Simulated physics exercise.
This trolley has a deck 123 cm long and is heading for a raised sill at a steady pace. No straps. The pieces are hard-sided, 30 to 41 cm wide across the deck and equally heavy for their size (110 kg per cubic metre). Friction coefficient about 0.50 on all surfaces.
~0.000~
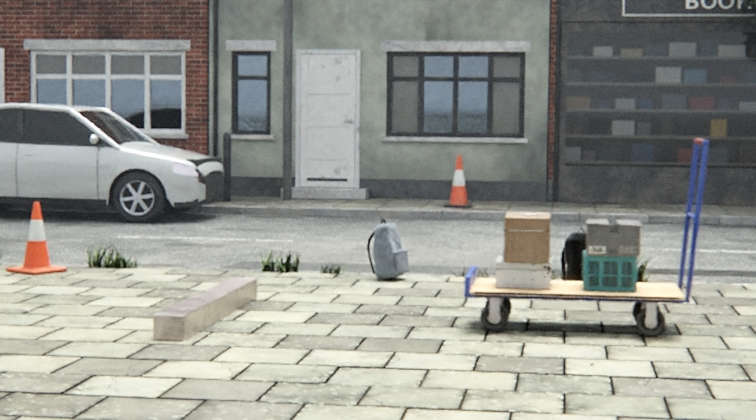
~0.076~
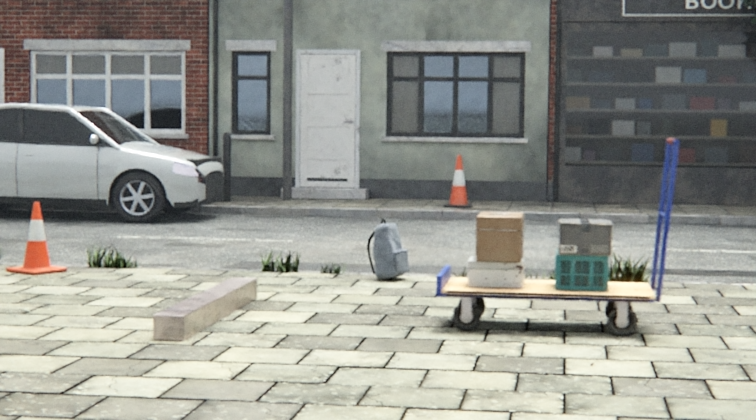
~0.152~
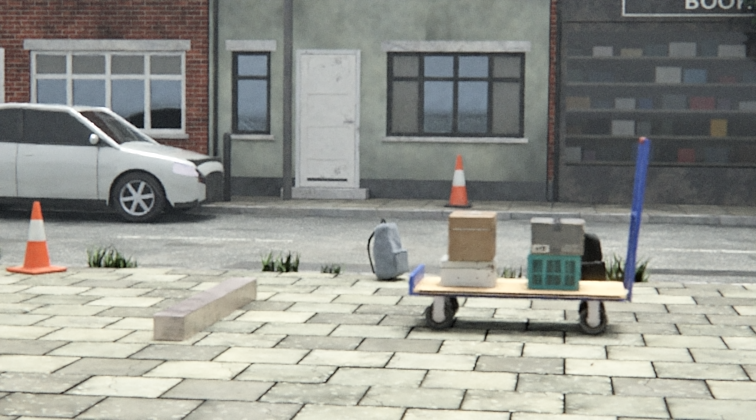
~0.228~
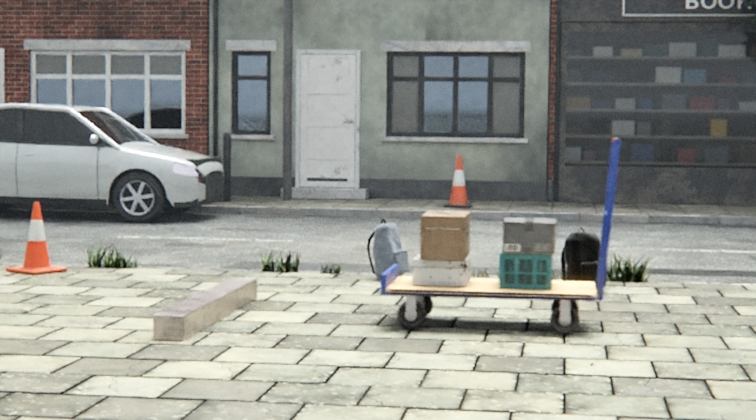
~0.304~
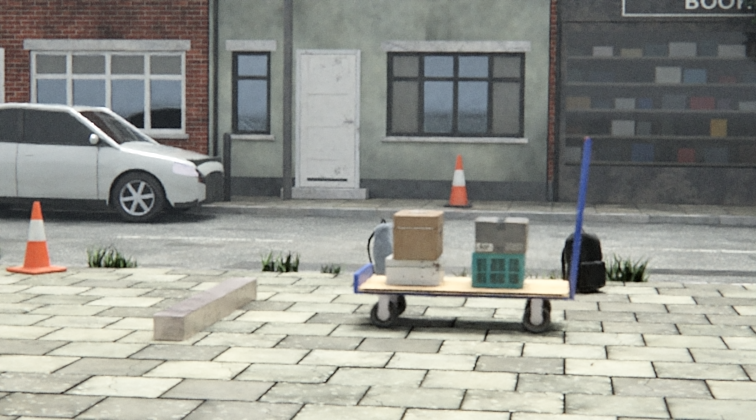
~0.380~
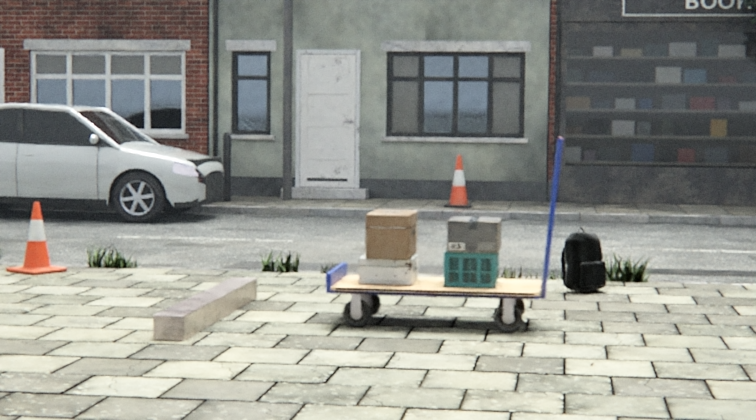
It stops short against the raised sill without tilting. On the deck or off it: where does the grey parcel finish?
At this pace the grey parcel stays aboard.
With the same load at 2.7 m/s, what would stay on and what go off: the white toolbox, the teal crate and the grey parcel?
In that case white on, teal on, grey off.
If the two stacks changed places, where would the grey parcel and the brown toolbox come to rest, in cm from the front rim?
In that case grey 70 past, brown 50 behind.
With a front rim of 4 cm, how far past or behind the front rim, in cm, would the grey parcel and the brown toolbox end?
Then grey 30 behind, brown 80 past.
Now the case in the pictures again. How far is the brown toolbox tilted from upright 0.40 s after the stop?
It is tilted some 40°.
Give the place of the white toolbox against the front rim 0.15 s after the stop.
About 20 cm behind the rim.
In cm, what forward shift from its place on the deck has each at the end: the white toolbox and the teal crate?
Forward: White 15, teal 35.
The wheels strike at 0.74 s.
After 0.89 s the grey parcel is 58 cm behind the rim, tilted 0°, near (302, 230) in the last picture's view.
After 1.14 s the grey parcel is 32 cm behind the rim, tilted 20°, near (261, 231) in the last picture's view.
After 1.54 s the grey parcel is 28 cm behind the rim, tilted 15°, near (255, 232) in the last picture's view.
At rest, 1.8 s, past the rim, brown toolbox; behind it, white toolbox, grey parcel and teal crate.
